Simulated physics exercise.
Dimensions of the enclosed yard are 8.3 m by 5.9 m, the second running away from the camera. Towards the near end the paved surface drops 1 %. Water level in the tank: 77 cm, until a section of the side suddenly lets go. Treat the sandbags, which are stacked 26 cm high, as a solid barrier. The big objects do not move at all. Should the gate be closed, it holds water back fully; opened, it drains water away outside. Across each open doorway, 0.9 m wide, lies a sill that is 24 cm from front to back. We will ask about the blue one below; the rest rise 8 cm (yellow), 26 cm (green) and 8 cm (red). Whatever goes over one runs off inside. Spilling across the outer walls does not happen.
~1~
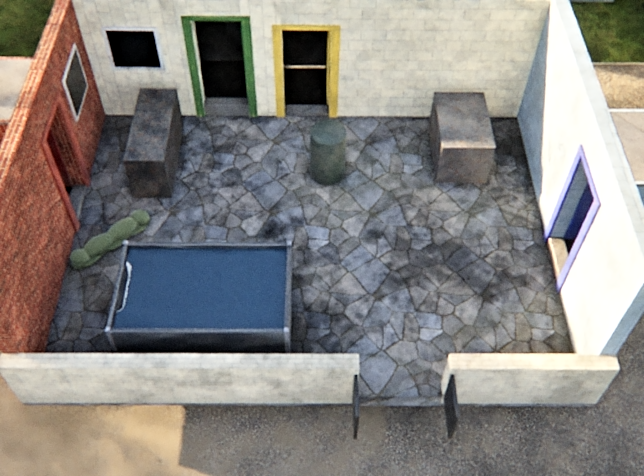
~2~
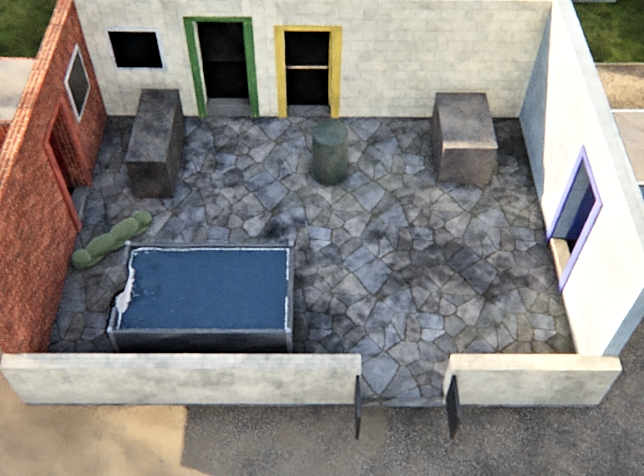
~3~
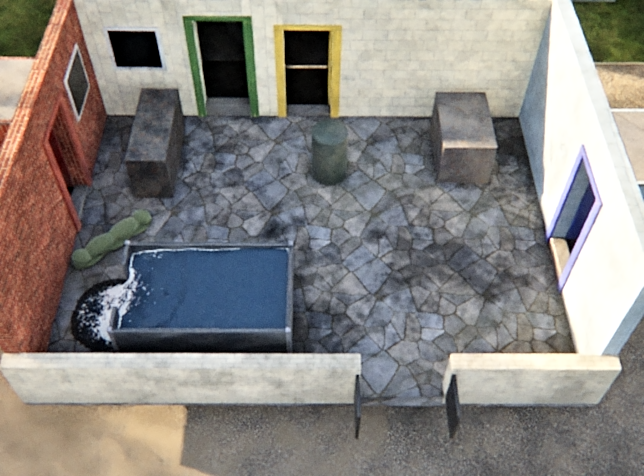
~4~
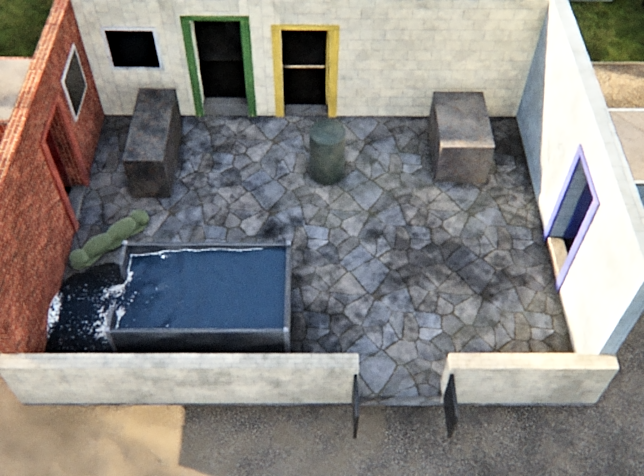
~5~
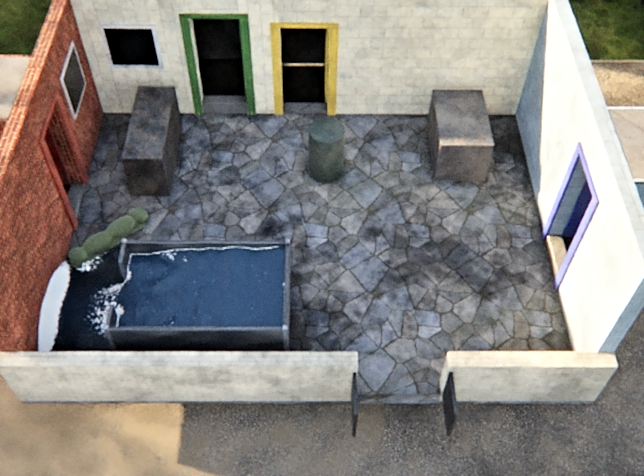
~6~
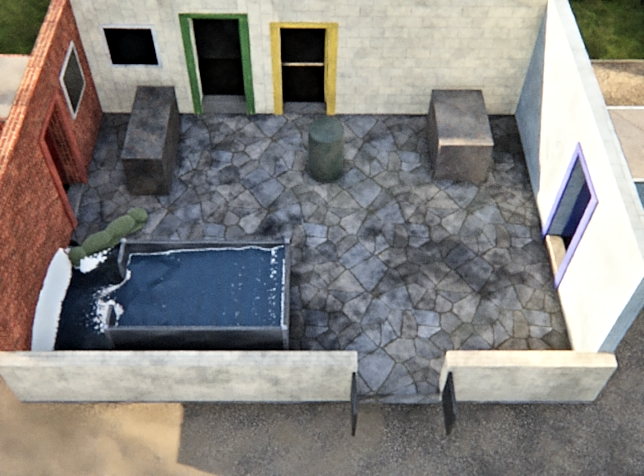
Water in the dark rectangular tank breaks out through its left side, frothing white as it spreads onto the stone paving of the walled yard. It fans out to the red brick wall, then surges up along it in a white, foamy band beside the green sandbags, while the tank's surface turns choppy.
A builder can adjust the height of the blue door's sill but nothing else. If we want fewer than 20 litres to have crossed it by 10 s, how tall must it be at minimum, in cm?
It needs to be roughly 7 cm tall.
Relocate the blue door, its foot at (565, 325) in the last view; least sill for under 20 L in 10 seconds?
Roughly 9.5 cm.
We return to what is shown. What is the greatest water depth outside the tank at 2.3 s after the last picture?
Close to 41 centimetres.
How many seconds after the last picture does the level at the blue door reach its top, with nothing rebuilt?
Crest at t of about 7.0 s.
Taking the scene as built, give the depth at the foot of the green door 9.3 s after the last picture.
About 3.5 centimetres.
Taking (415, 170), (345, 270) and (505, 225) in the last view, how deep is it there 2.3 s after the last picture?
About 0, 0 and 0 cm.
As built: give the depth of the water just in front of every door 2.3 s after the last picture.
Depths in cm - yellow: 0, green: 0, blue: 0, red: 3.
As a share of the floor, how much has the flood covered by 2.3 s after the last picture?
Near 35 per cent of the open floor.
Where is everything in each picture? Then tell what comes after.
In the first frame, still water, 77 cm deep, in the tank at (203, 288); the blue door at (568, 227) is dry.
In the second frame, water pours out at (129, 306) and has run 0.3 m, to a hidden place; about 8 cm deep outside, 77 cm at the back.
In the third frame, the gap is at (129, 307), the front 0.8 m out at (76, 326); the back of the tank holds 77 cm.
In the fourth frame, the front is at (47, 343), 1.2 m from the gap at (127, 307); 1.8 m2 of floor is wet, 78 cm left at the back.
In the fifth frame, the front is at a hidden place, 1.4 m from the gap at (126, 304); 2.4 m2 of floor is wet, 77 cm left at the back.
In the sixth frame, the front is at (70, 246), 1.5 m from the gap at (125, 304); 2.6 m2 of floor is wet, 72 cm left at the back; 7.1 m in a straight line remain to the blue door at (566, 224).
Then, 0.7 s after the last picture water covers 10 % of the floor, deepest (56 cm) near (39, 368); it has not reached the blue door.
Then, 2.3 s after the last picture water covers 35 % of the floor, deepest (41 cm) near (39, 368); it has not reached the blue door.
Then, 9.3 s after the last picture water covers 95 % of the floor, deepest (18 cm) near (36, 379); 8 cm at the blue door, 0 litres in over its 18 cm sill.
At the blue door as built, the water peaked near 11 cm, 7.1 s after the last picture.
With a sill of 6.5 cm, 29 litres would have come in within the 10 s; with 8 cm, 12 litres. So under 20 litres takes about 7 cm.
